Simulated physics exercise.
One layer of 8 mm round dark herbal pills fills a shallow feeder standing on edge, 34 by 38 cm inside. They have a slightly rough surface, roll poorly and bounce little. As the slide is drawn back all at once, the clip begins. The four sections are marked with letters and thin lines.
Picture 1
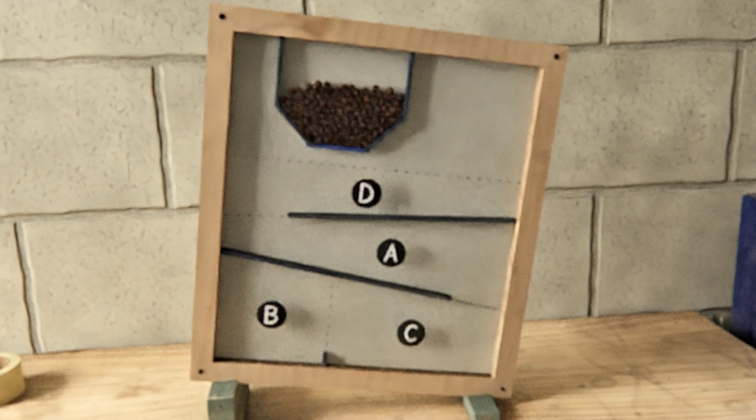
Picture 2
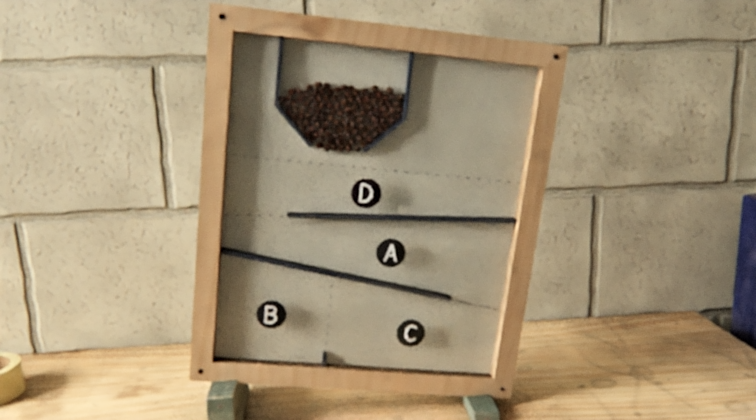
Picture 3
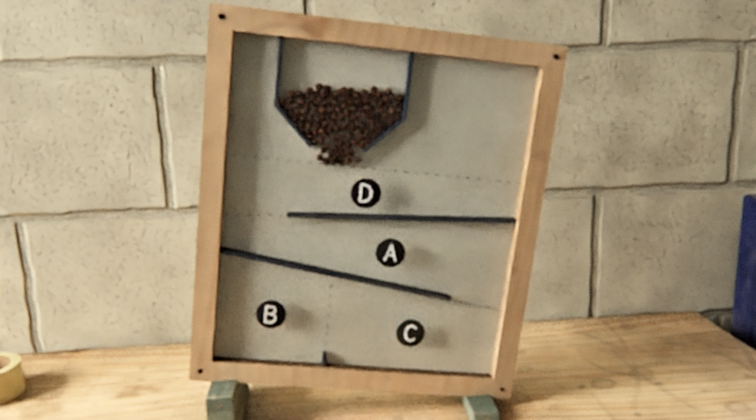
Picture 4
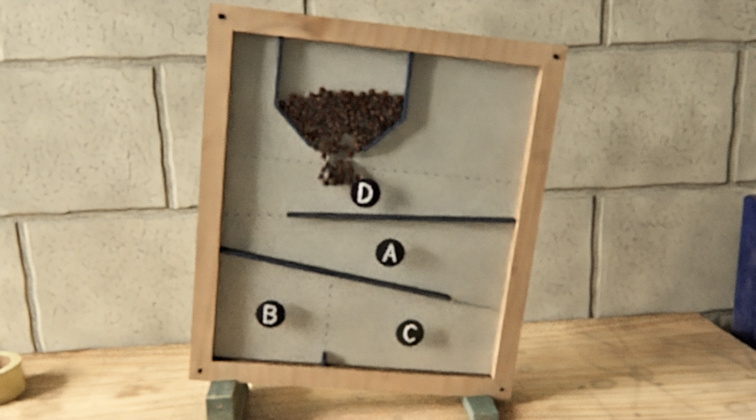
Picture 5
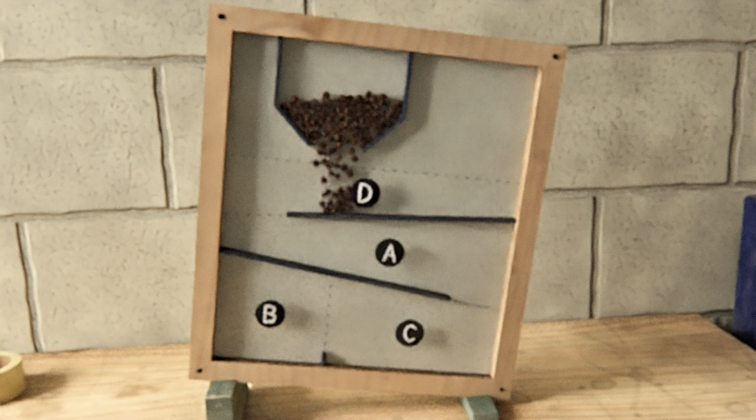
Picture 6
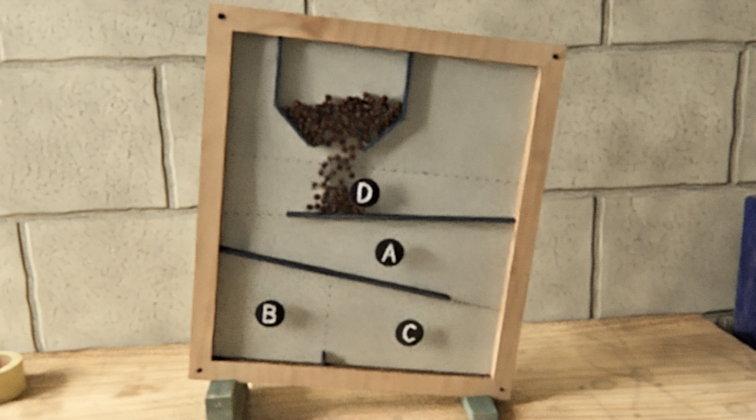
Dark brown round pills drop from the bottom of a blue-edged hopper inside a shallow wooden frame, which stands tilted clockwise on a wooden table before a pale block wall, seen from the front. Black discs lettered A, B, C and D mark the grey backing around two dark ledges. The hopper's base opens, and pills stream down and gather on the upper ledge's left part, while the camera stays still.
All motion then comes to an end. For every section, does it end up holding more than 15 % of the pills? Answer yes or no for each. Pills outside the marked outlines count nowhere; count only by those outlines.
Section A: No; section B: No; section C: Yes; section D: Yes.
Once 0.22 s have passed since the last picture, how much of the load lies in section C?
Share: About 0 percent.
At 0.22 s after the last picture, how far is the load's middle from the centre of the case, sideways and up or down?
Offset: Approx. 3 cm left, 4 cm above.
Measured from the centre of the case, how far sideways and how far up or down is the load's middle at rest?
It lies close to 3 centimetres right and 4 centimetres below.
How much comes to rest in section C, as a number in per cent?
Around 25 %.
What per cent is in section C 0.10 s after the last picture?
Around 0 percent of the load.
Then, 0.10 s later than the last picture, the pills' middle is 3 cm left of and 6 cm above the centre; D 55 %.
Then, 0.22 s later than the last picture, the pills' middle is 3 cm left of and 4 cm above the centre; A 5 %, D 75 %.
Then, 0.45 s later than the last picture, the pills' middle is 2 cm left of and 1 cm above the centre; A 15 %, D 85 %.
At rest 2.8 s after the last picture, A 0 %, B 0 %, C 25 %, D 75 %.
